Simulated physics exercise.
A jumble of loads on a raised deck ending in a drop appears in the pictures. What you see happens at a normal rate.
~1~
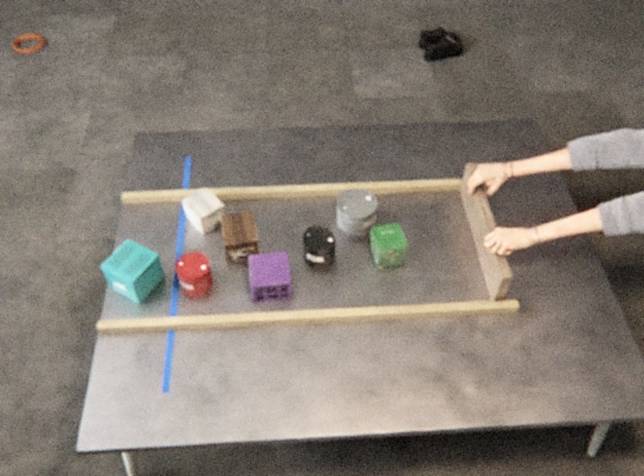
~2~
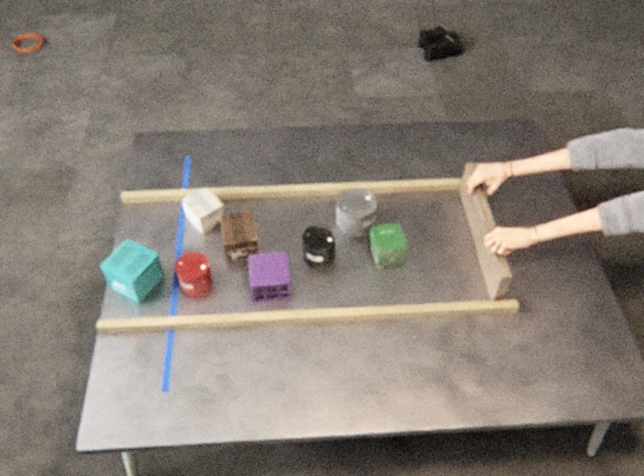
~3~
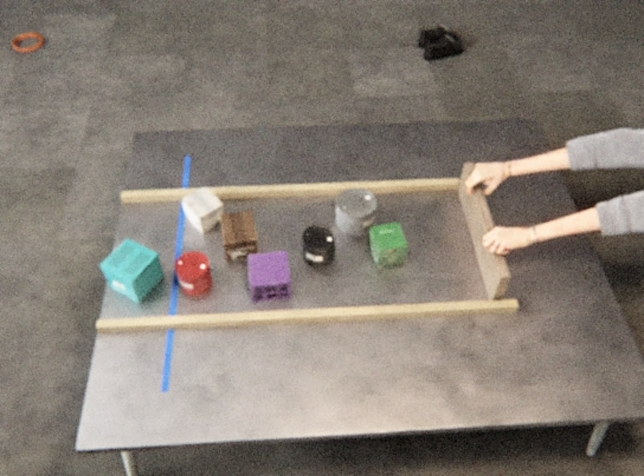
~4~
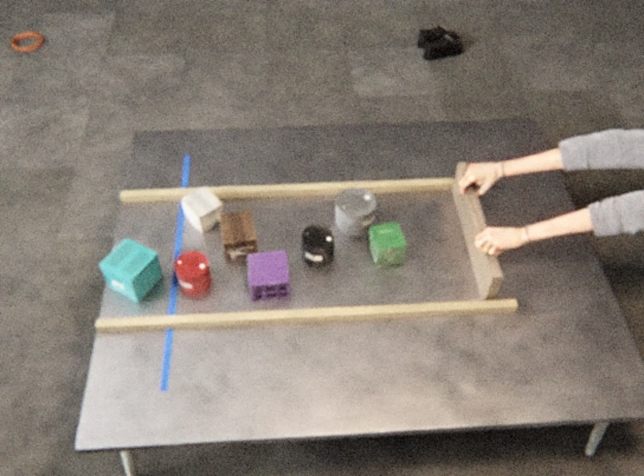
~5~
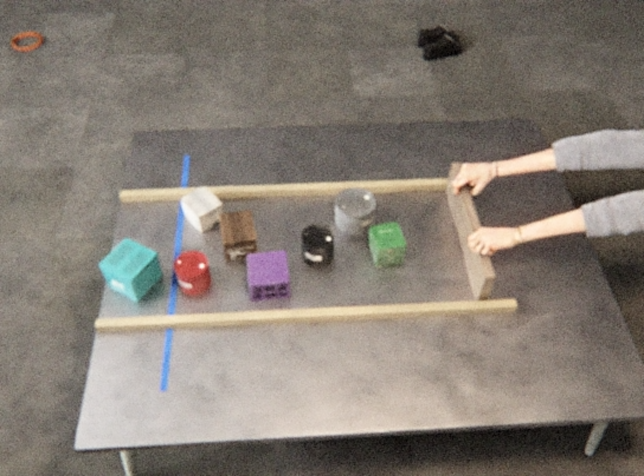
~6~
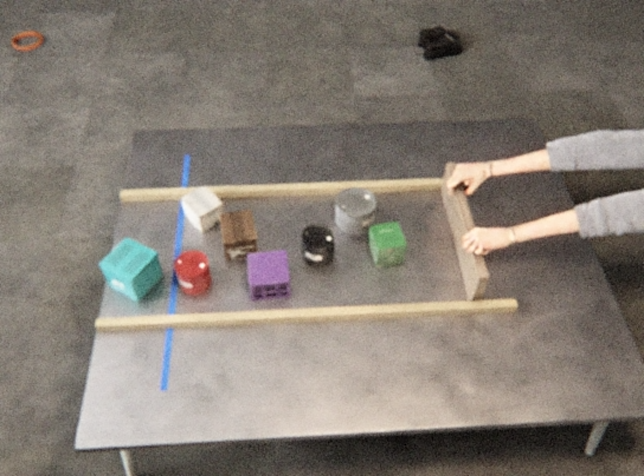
In this clip, boxes and canisters of various colours sit between two wooden rails on a table crossed by blue tape, while two hands hold a plank at the right, then slide it slightly left without touching the objects.
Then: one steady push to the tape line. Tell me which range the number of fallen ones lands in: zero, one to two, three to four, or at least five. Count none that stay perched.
Seems the ones that don't stay up number one or at most two, for sure.
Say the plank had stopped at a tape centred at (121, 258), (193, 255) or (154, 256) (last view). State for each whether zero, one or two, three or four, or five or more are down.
First more than four, then just one or two, then five or over.
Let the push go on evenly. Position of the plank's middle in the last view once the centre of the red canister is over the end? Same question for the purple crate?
(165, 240) and (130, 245), more or less.
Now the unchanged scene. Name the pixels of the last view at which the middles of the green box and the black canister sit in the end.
Positions - first (160, 253), then (127, 262).
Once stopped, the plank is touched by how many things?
Contact count: 3.
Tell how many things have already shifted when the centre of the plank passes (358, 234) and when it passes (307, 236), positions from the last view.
The first count is 3, and then it's 5.
Early on, none off yet; turquoise tote at rest near (133, 270); red canister at rest near (193, 272); white box at rest near (203, 209).
A while later, none off yet; turquoise tote moving near (129, 270); red canister travelled about its own width near (163, 282); white box travelled about its own width near (174, 204).
Finally, the number that fall off is one or two; lost, turquoise tote.
